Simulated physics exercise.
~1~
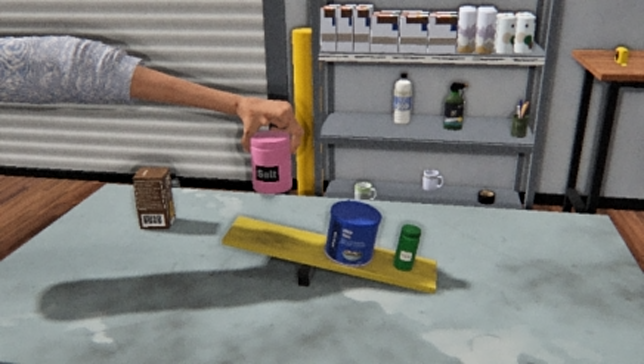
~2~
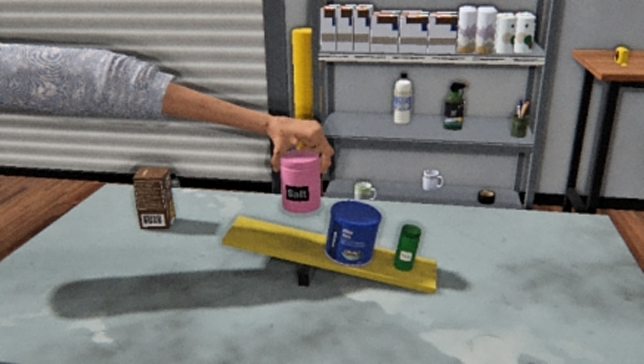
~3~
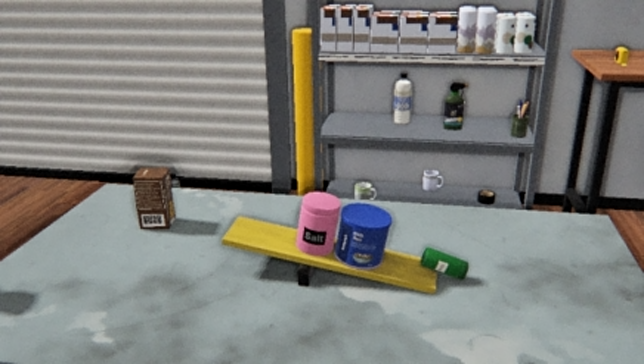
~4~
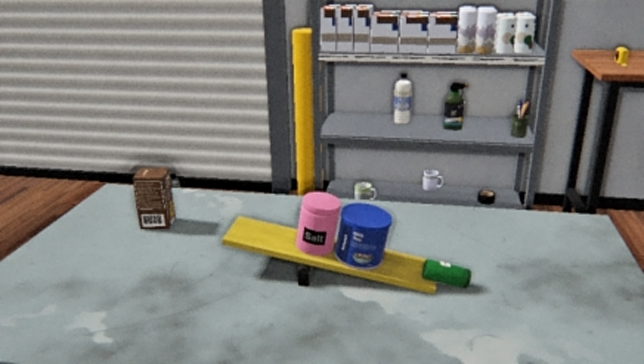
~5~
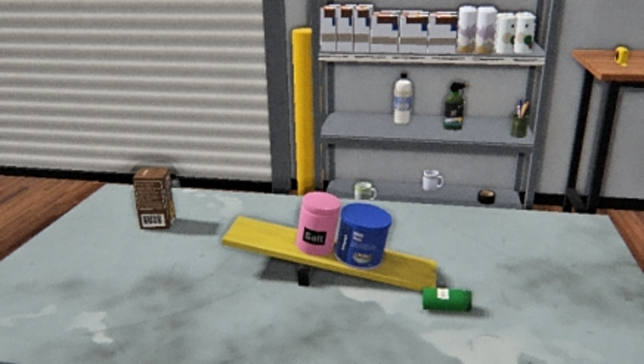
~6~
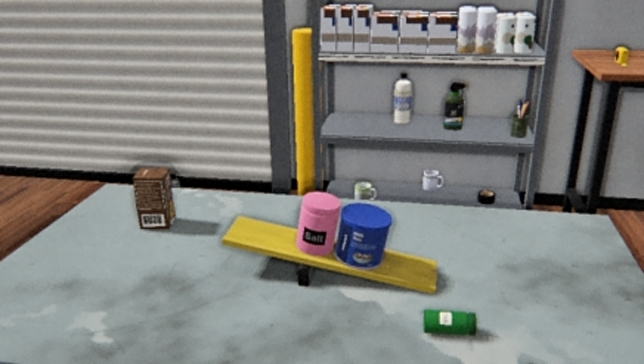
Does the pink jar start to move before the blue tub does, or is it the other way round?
The pink jar moves first, carried down toward the plank by the hand while the blue tub is still in place. The blue tub shifts slightly to the right only afterwards.
